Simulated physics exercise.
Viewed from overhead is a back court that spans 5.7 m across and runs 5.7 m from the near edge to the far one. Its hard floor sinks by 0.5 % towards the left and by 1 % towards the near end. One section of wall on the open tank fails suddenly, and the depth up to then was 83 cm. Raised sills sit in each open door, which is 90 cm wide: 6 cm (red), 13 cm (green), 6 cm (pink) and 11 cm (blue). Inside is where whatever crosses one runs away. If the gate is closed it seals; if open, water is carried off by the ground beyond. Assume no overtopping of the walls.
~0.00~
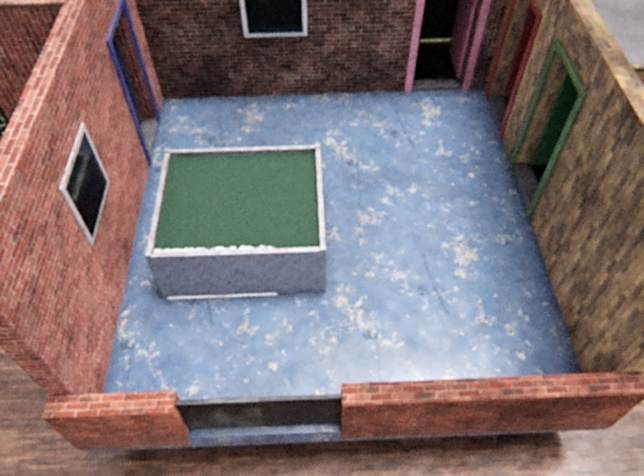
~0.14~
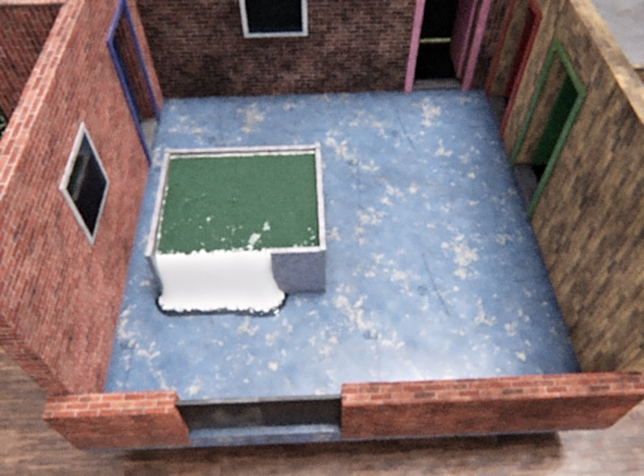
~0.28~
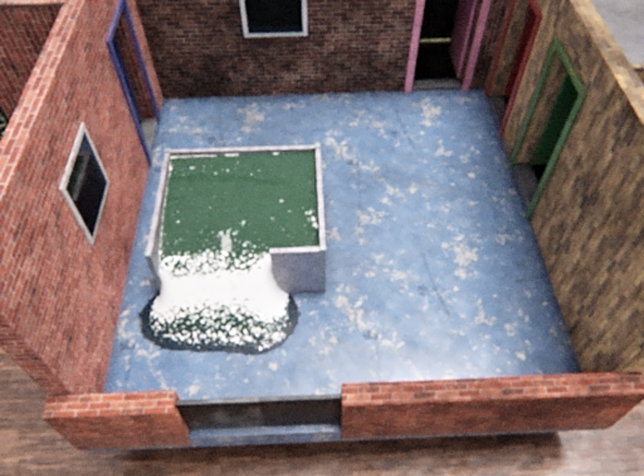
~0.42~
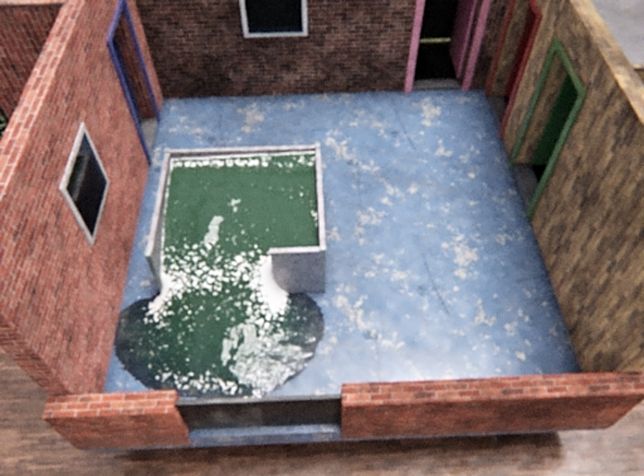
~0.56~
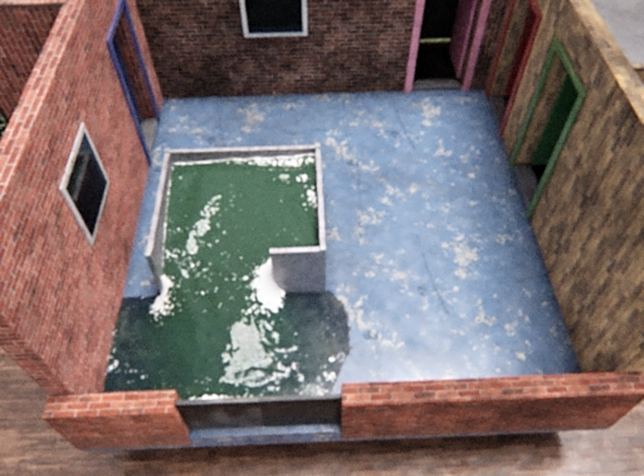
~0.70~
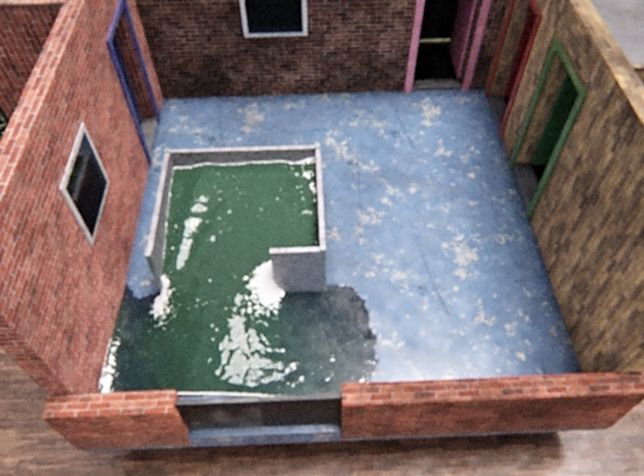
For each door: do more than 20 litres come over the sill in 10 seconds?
At the red door the amount will overshoot the limit; at the green door the amount will not overshoot the limit; at the pink door the amount will overshoot the limit; at the blue door the amount will not overshoot the limit.
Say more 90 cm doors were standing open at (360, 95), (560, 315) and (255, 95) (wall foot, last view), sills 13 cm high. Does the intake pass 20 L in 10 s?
Well, the first is on the low side, the second is on the high side, and the third is on the low side.
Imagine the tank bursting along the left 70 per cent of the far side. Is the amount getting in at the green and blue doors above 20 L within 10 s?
Short answer, against that limit: Green is fine, blue overshoots.
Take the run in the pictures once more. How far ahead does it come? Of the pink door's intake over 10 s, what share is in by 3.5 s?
Some 0 in a hundred.
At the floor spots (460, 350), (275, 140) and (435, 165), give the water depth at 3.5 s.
Close to 7, 0 and 1 centimetres.
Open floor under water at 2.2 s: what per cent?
Around 35 per cent.
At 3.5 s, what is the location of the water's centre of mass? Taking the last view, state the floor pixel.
Around (293, 282) in the last picture.
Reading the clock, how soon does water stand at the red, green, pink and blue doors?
The front reaches red at 3.6 s, green at 2.8 s, pink at 4.0 s, blue at 2.4 s.
After 1.4 s water covers 20 % of the floor and is deepest (72 cm) near (99, 420); red door not reached, green door not reached, pink door not reached, blue door not reached.
After 2.2 s water covers 35 % of the floor and is deepest (48 cm) near (99, 420); red door not reached, green door not reached, pink door not reached, blue door not reached.
After 3.5 s water covers 65 % of the floor and is deepest (34 cm) near (162, 108); red door not reached, green door 12 cm at the sill, 0 L in, pink door not reached, blue door 10 cm at the sill, 0 L in.
After 6.0 s water covers 95 % of the floor and is deepest (18 cm) near (478, 404); red door 8 cm at the sill, 3 L in, green door 8 cm at the sill, 0 L in, pink door 17 cm at the sill, 72 L in, blue door 6 cm at the sill, 0 L in.
After 10.0 s water covers 100 % of the floor and is deepest (15 cm) near (146, 185); red door 9 cm at the sill, 67 L in, green door 9 cm at the sill, 0 L in, pink door 9 cm at the sill, 163 L in, blue door 9 cm at the sill, 0 L in.
